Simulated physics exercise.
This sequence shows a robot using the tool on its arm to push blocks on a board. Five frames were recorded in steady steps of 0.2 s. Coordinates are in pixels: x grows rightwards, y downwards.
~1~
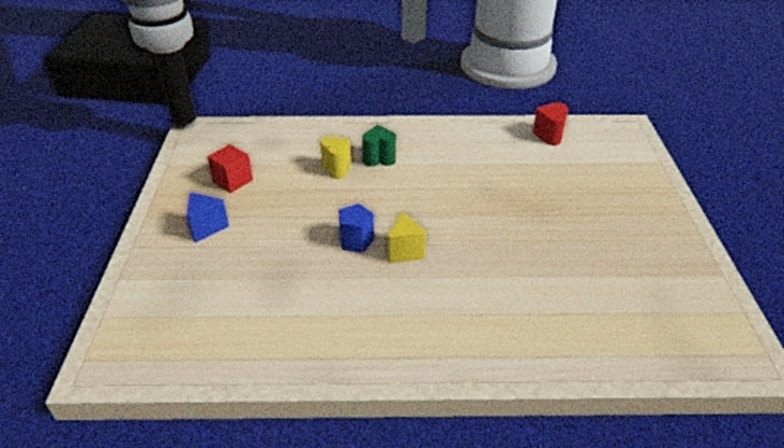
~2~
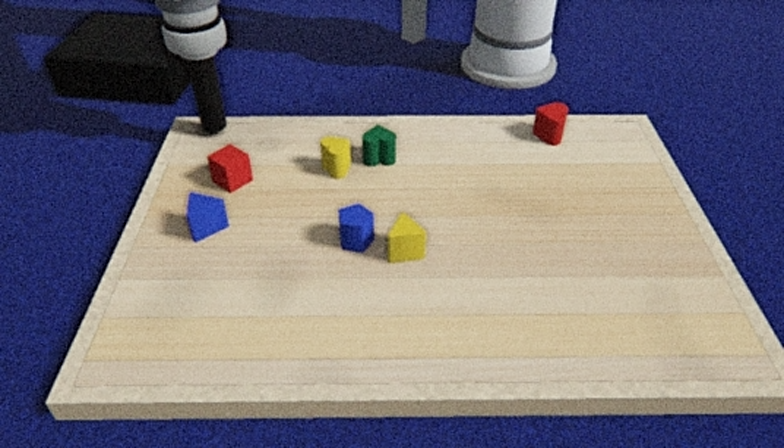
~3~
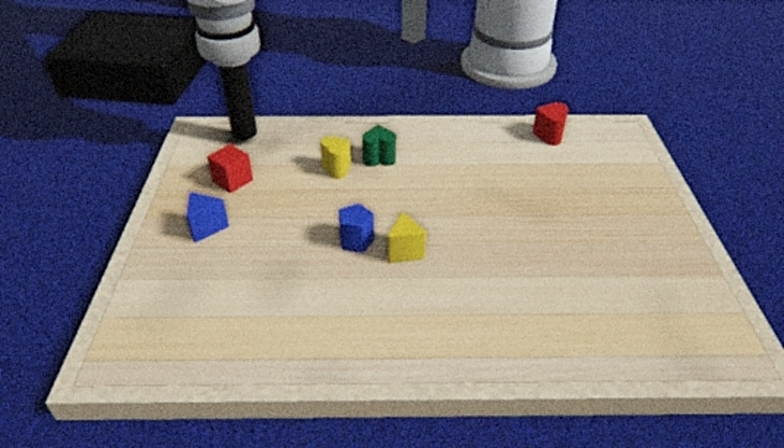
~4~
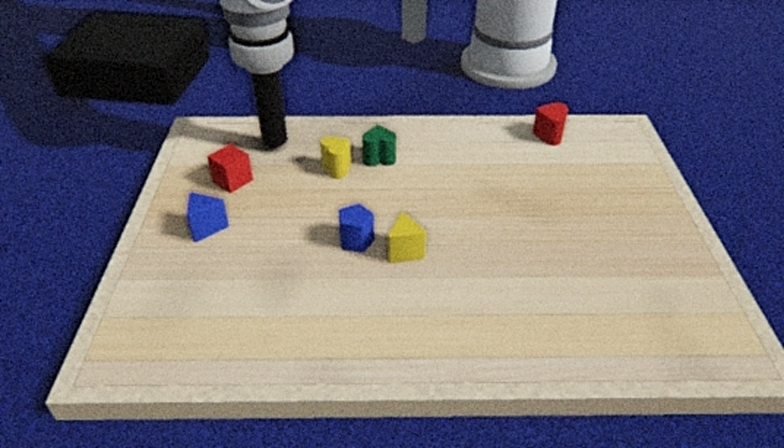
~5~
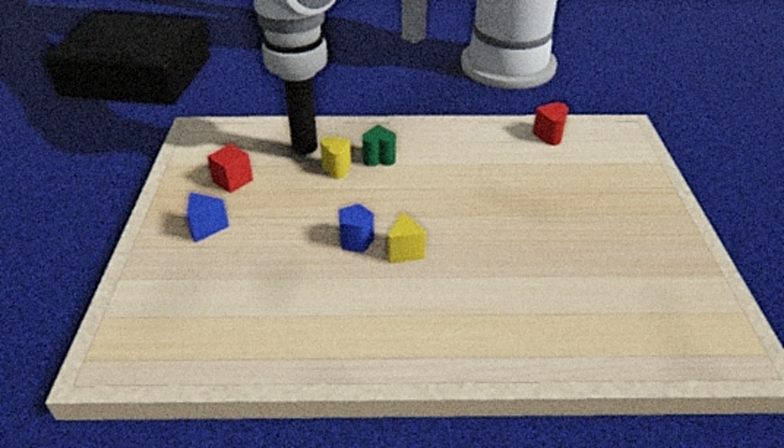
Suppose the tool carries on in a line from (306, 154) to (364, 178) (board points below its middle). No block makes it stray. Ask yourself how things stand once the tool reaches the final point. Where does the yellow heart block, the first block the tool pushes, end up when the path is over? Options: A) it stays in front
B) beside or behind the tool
A.
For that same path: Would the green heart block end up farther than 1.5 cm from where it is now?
No, that is not what happens.
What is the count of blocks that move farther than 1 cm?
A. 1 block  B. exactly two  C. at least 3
My pick is A.
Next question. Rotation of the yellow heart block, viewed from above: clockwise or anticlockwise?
Clockwise rotation.
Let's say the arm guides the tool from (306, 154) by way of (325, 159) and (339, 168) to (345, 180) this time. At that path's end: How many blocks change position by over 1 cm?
The number will come to 1.
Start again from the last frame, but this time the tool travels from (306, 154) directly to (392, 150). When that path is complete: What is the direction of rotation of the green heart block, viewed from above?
Clockwise from above.
The first path, step by step. Halfway along, tool at (335, 160); yellow heart block at (355, 153).
At the end, tool at (364, 172); yellow heart block at (382, 168), turned 25° clockwise; green heart block in place.
